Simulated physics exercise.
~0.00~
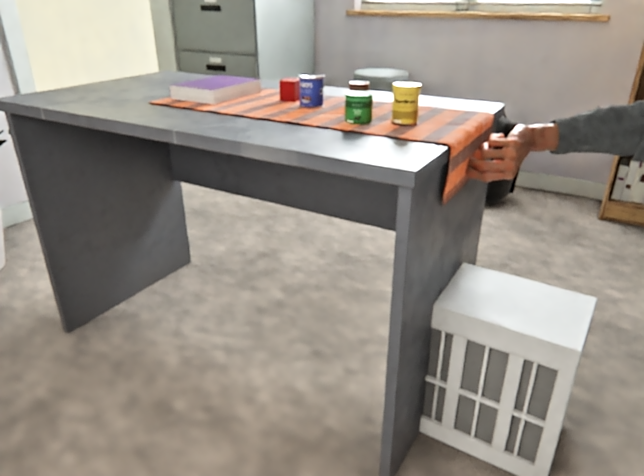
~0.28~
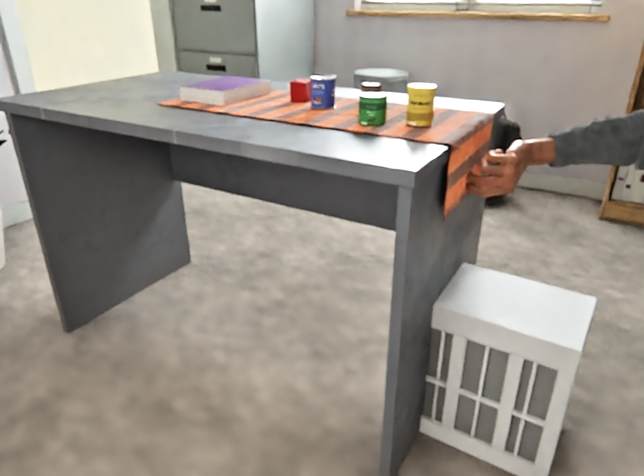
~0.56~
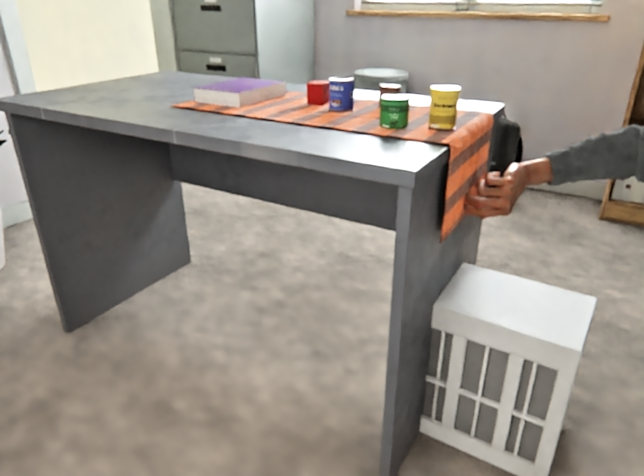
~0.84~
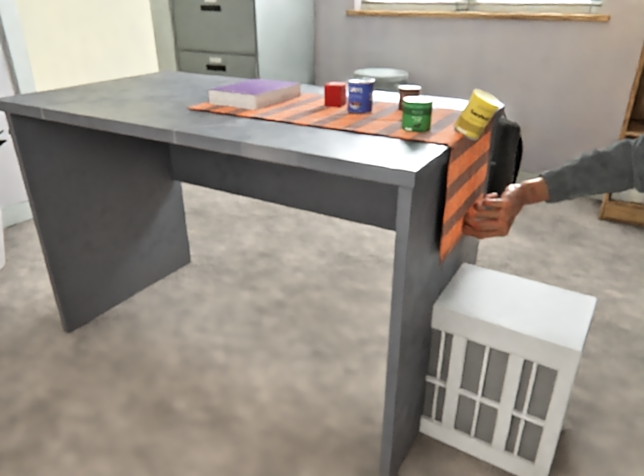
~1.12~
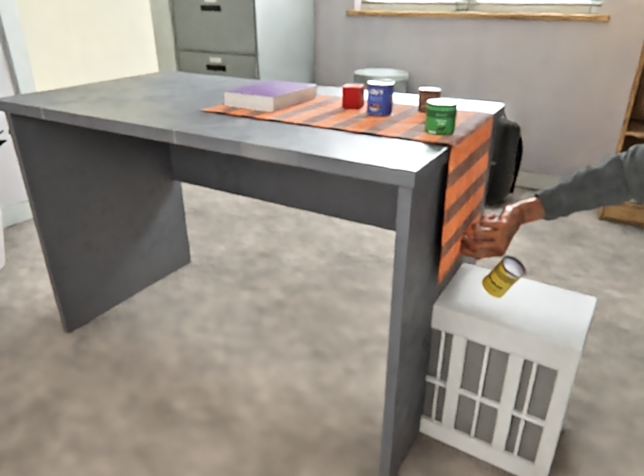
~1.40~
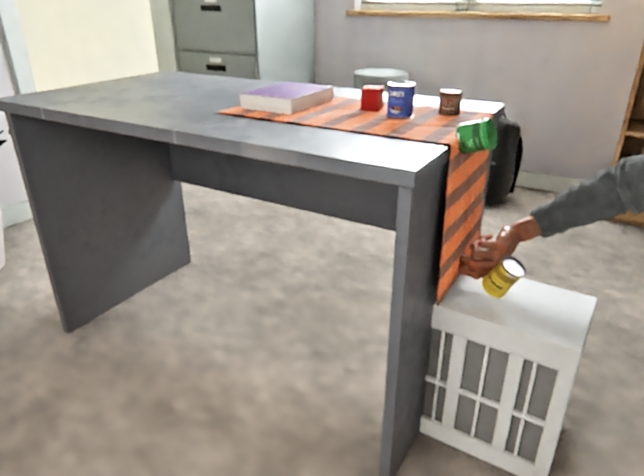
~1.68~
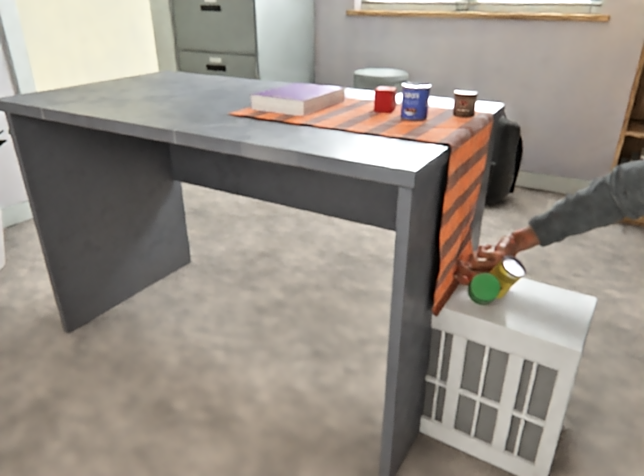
At the start, a book, a small red block, a blue can, a brown pot, a green pot and a yellow can sit on an orange striped cloth on a grey desk, while a hand grips its hanging end at the right. The hand pulls the cloth steadily down, carrying everything rightward. The yellow can reaches the edge, tips and drops onto the white crate below. Next the green pot tilts over the edge and falls beside it. Finally, the hem reaches the crate, with the book, red block, blue can and brown pot still on the desk.
